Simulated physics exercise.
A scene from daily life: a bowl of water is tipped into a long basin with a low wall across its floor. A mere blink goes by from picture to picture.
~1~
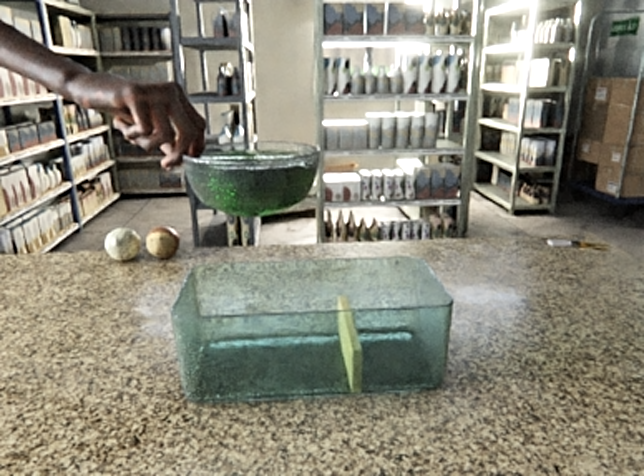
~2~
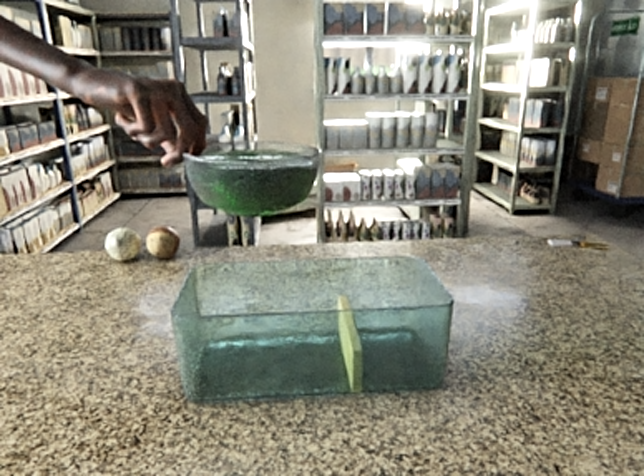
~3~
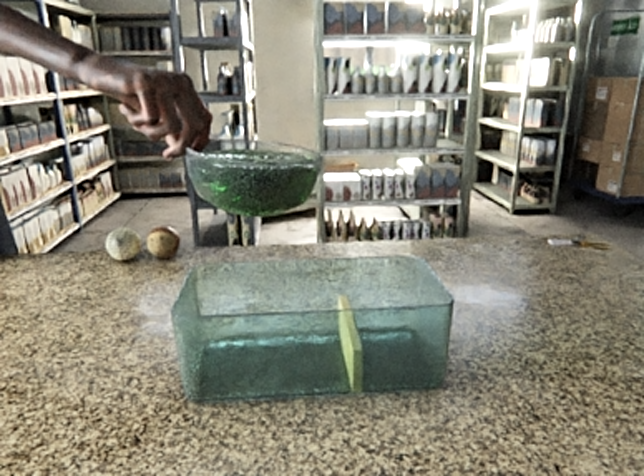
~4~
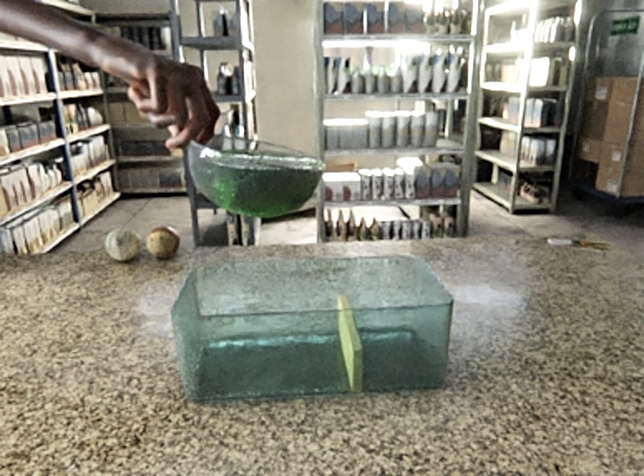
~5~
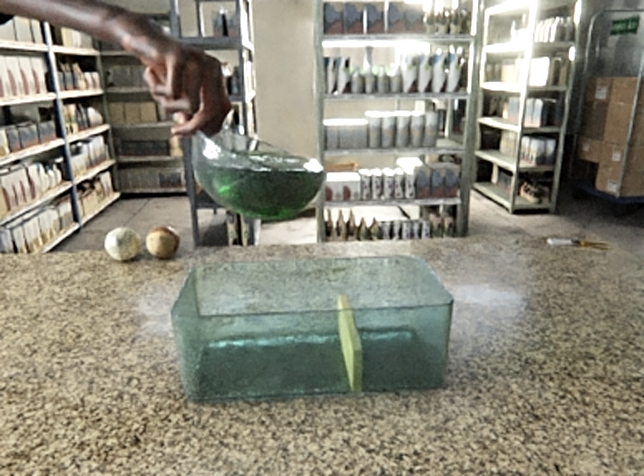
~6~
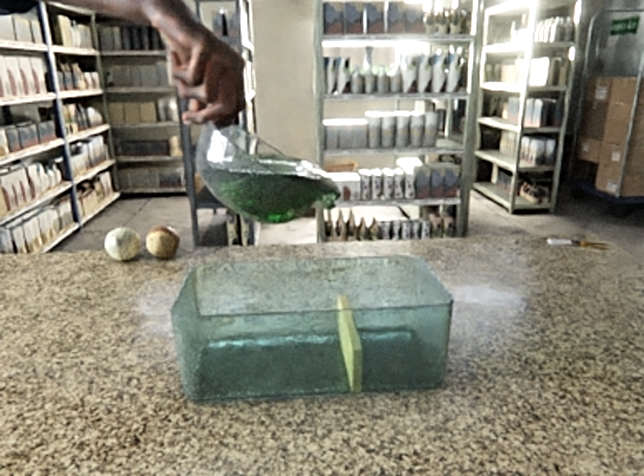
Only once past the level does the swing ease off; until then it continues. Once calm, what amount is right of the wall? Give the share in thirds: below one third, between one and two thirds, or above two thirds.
The quantity right of the wall will come in at one third to two thirds.
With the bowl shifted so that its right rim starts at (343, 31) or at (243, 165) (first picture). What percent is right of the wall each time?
About 70 % the first time, about 5 % the second.
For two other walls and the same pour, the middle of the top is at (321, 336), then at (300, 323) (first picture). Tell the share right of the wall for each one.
First try around 75 percent; second try around 90 percent.
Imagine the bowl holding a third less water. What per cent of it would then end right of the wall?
Near 45 in a hundred.
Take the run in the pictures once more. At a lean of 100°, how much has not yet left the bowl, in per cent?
Some 5 per cent has not yet come out.
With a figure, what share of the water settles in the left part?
Estimate: Some 40 per cent.
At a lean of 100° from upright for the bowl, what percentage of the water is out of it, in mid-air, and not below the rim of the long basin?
It's close to 25 percent.
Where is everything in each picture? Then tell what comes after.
It leans 0°; its right rim is at (318, 151); the water meets the walls at (189, 161) and (315, 158); the long basin's rim runs from (182, 290) to (437, 280); the wall's top is at (349, 321), in the first frame.
It leans 2°; its right rim is at (319, 153); the water meets the walls at (189, 160) and (316, 159), in the second frame.
It leans 6°; its right rim is at (321, 158); the water meets the walls at (191, 158) and (318, 160), in the third frame.
It leans 13°; its right rim is at (323, 166); the water meets the walls at (194, 157) and (321, 162), in the fourth frame.
It leans 23°; its right rim is at (323, 178); the water meets the walls at (197, 158) and (321, 171); 3 per cent is over the edge, in the fifth frame.
It leans 35°; its right rim is at (321, 191); the water meets the walls at (201, 161) and (309, 176); 11 per cent is over the edge, in the sixth frame.
A moment on, the bowl is tipped right over and 7 per cent is still to pour, 11 is left of the wall and 57 right of it.
Next, the bowl is tipped right over and 0 per cent is still to pour, 39 is left of the wall and 57 right of it.
Then the bowl is tipped right over and 0 per cent is still to pour, 41 is left of the wall and 57 right of it.
Later the bowl is tipped right over and 0 per cent is still to pour, 41 is left of the wall and 57 right of it.
In the end 41 per cent lies left of the wall, 57 right of it and 2 outside.
